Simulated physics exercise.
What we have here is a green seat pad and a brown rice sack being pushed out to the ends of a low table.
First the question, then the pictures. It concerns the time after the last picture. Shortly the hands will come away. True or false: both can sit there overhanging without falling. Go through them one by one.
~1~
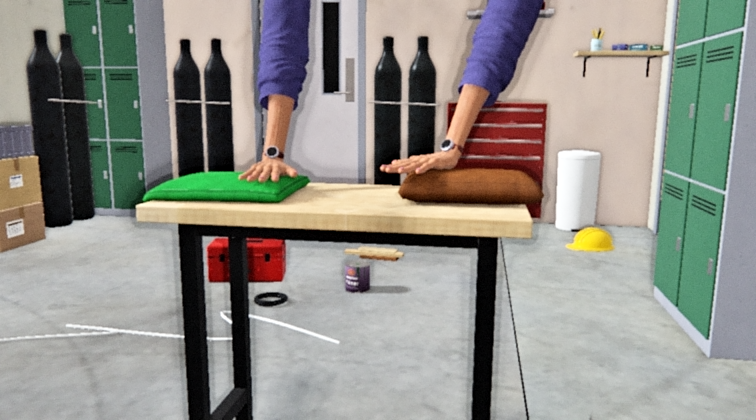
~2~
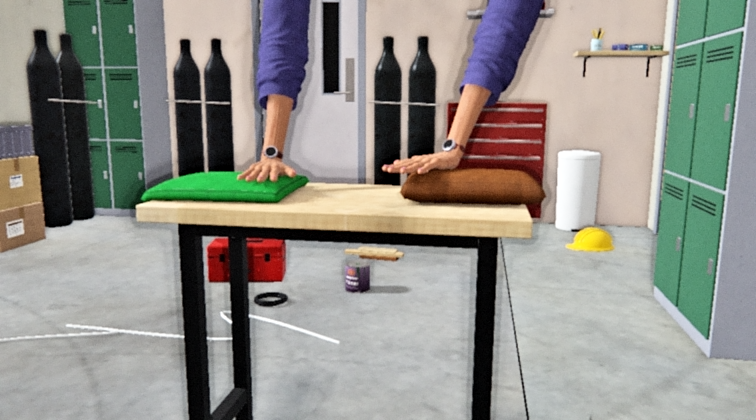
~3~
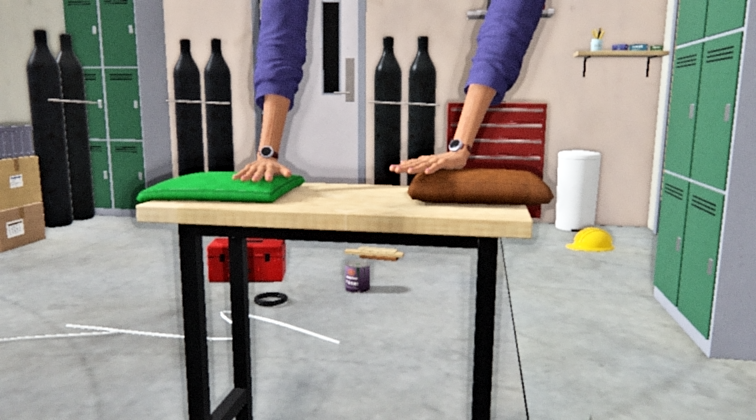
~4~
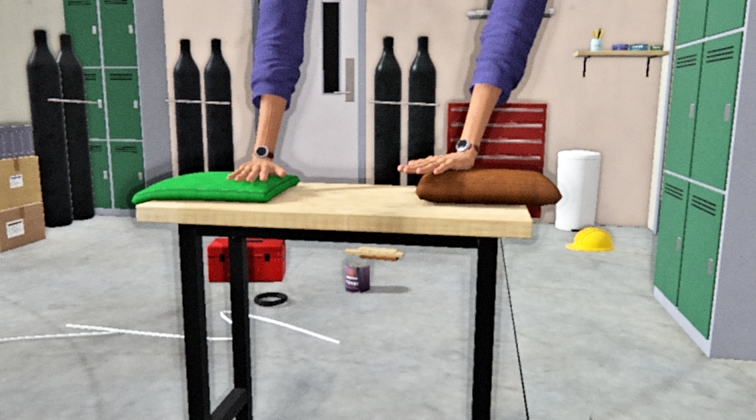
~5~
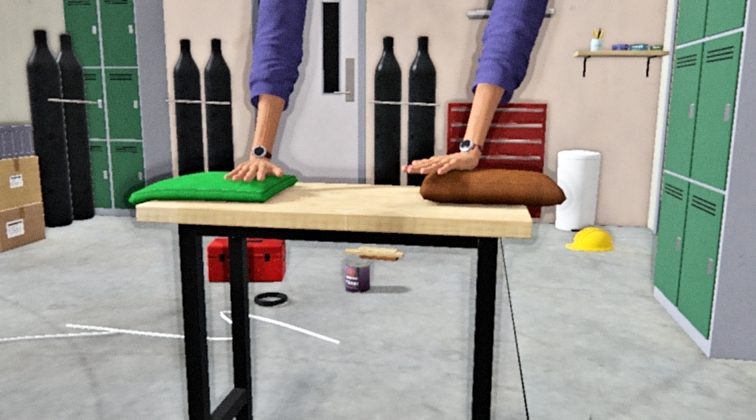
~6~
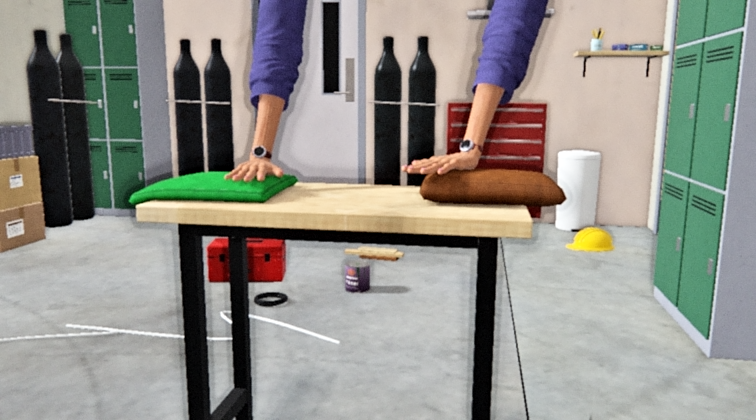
One by one, the green seat pad does not fall; the brown rice sack does not fall.
Then, 0.42 s past the final frame, seat pad unmoved; rice sack unmoved.
When it is over, seat pad unmoved; rice sack unmoved. The green seat pad stays up there and the brown rice sack remains on top.
